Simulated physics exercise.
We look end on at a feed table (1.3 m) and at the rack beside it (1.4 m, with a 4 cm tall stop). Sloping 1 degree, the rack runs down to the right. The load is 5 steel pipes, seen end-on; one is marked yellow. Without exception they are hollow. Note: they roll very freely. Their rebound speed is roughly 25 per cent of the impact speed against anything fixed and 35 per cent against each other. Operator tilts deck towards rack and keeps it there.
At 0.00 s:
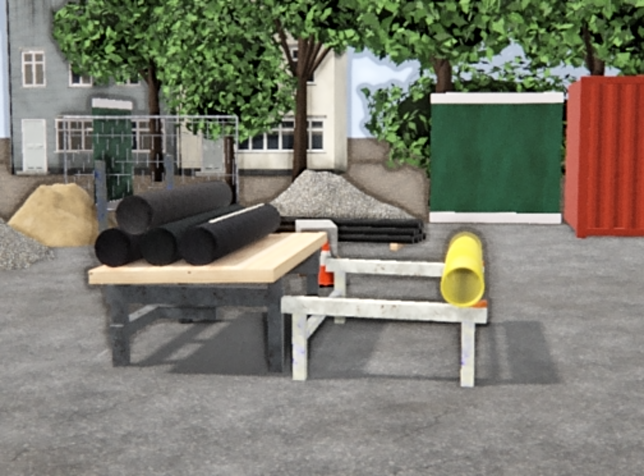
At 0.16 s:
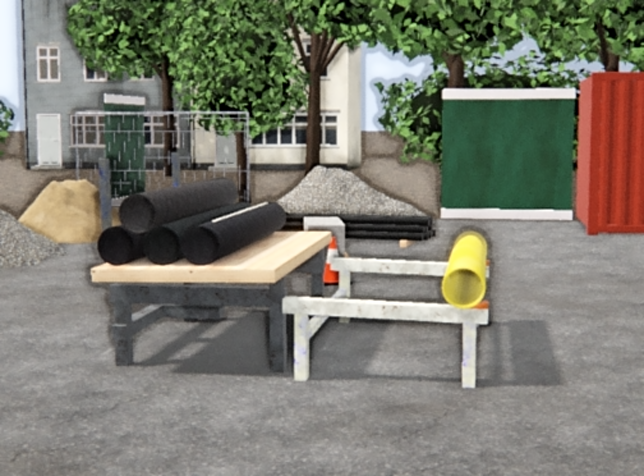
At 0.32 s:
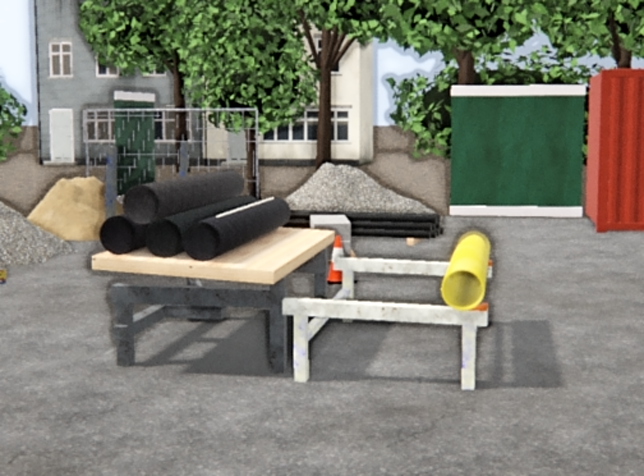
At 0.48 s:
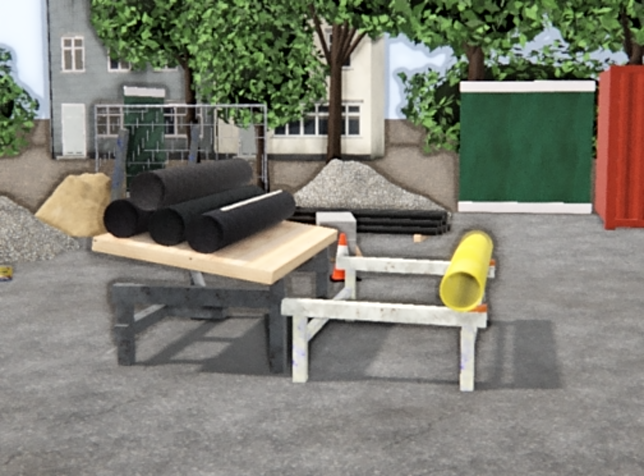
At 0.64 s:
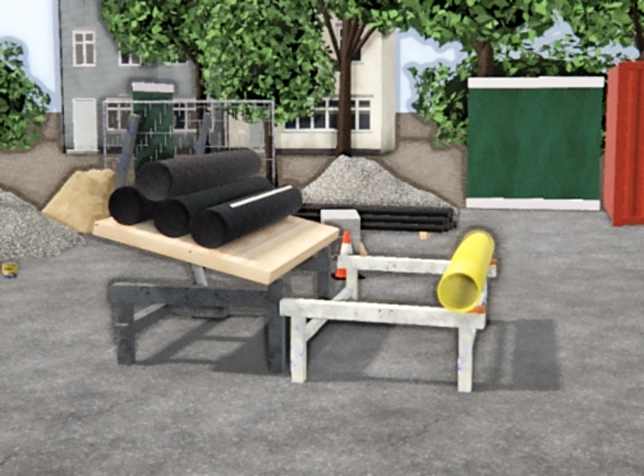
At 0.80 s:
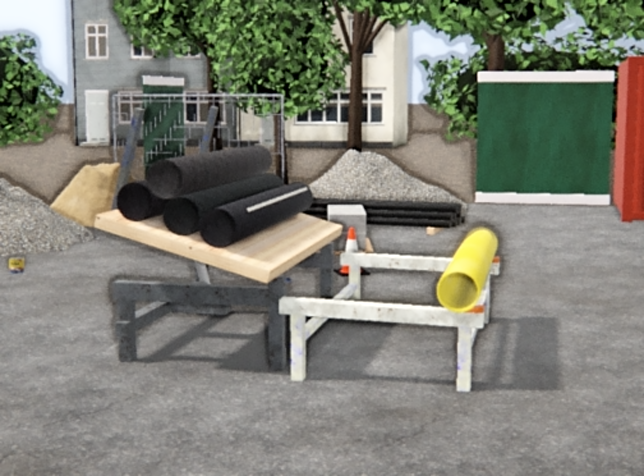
In a yard, a wooden deck carrying four black pipes tilts toward the rack at right.
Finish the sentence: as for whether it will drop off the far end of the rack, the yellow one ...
... does so.
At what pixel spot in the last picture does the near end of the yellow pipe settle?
At about (616, 380).
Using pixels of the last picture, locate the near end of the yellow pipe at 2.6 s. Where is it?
Near (497, 292).
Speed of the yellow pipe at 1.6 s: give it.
Near 0.0 m/s at that time.
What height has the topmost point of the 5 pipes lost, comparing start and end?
Roughly 45 cm.
After 1.6 s, yellow is on the rack, 15 cm from the rack's far end; 0 lost over the end.
After 2.6 s, yellow is over the stop and falling; 1 lost over the end.
At rest (4.9 s), yellow is beyond the stop, on the ground; 1 lost over the end.
